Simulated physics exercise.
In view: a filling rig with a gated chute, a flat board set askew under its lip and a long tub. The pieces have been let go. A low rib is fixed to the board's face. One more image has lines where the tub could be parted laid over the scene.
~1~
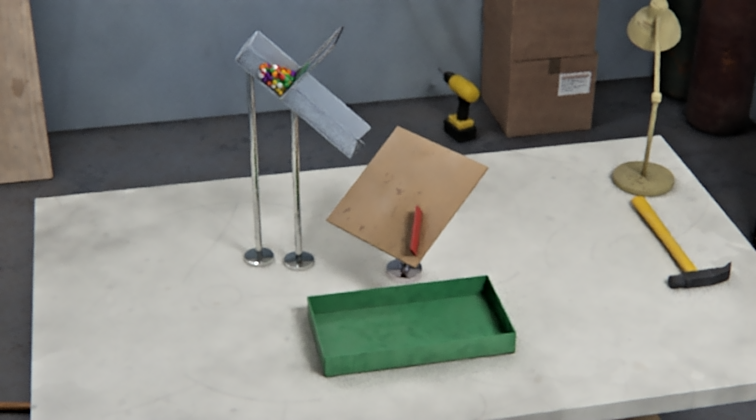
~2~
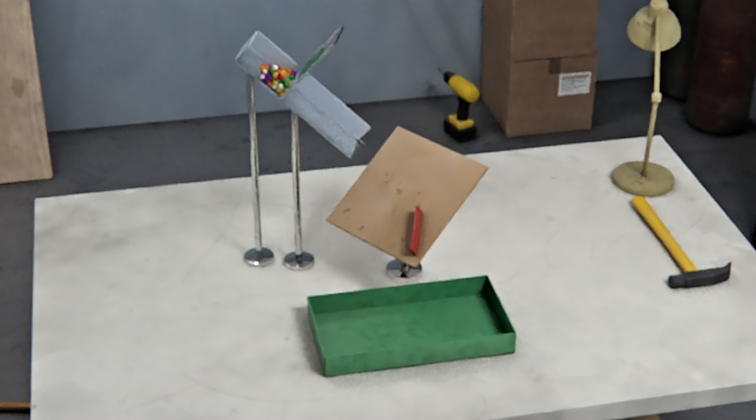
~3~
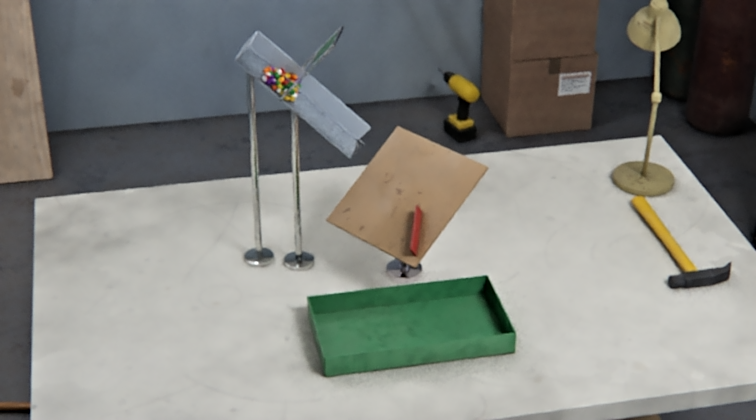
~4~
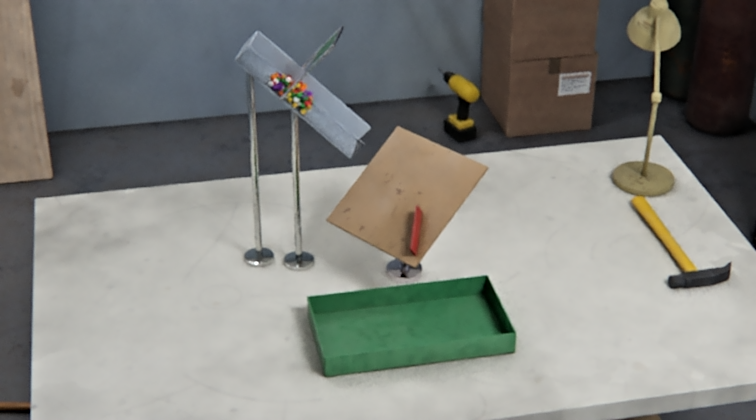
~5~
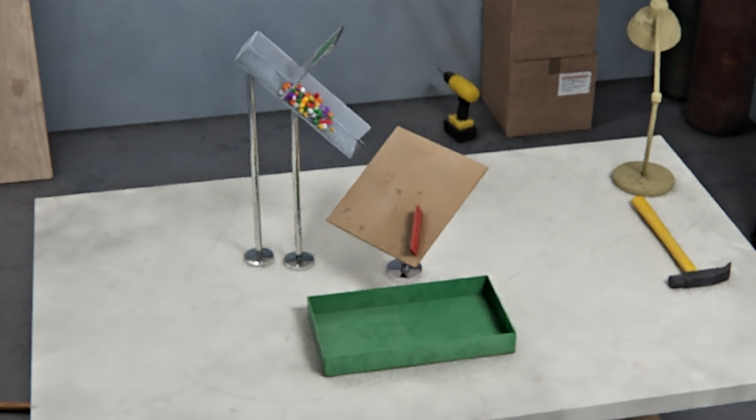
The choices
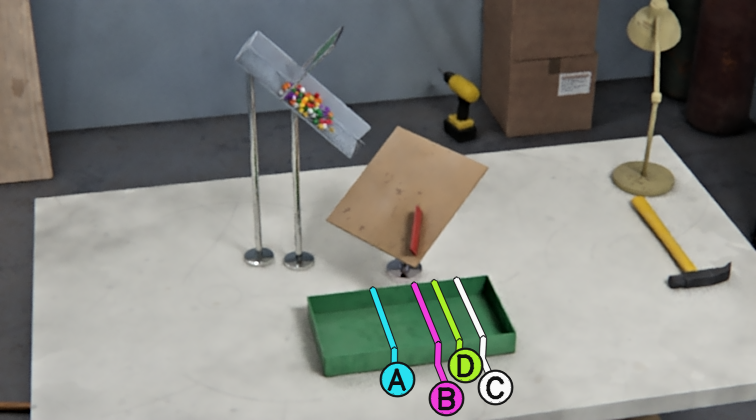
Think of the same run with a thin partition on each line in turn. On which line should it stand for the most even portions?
The answer is line A.
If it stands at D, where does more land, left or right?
More lands on the left.
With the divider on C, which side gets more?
The left side.
On the marked copy, line A crosses the front rim at (394, 348); line B crosses the front rim at (438, 343); line C crosses the front rim at (483, 337); line D crosses the front rim at (459, 340).
With A, of what is caught, roughly half on the left of the divider, roughly half on the right.
With B, of what is caught, almost all on the left of the divider, about a tenth on the right.
With C, of what is caught, almost all on the left of the divider, just a few on the right.
With D, of what is caught, almost all on the left of the divider, about a tenth on the right.
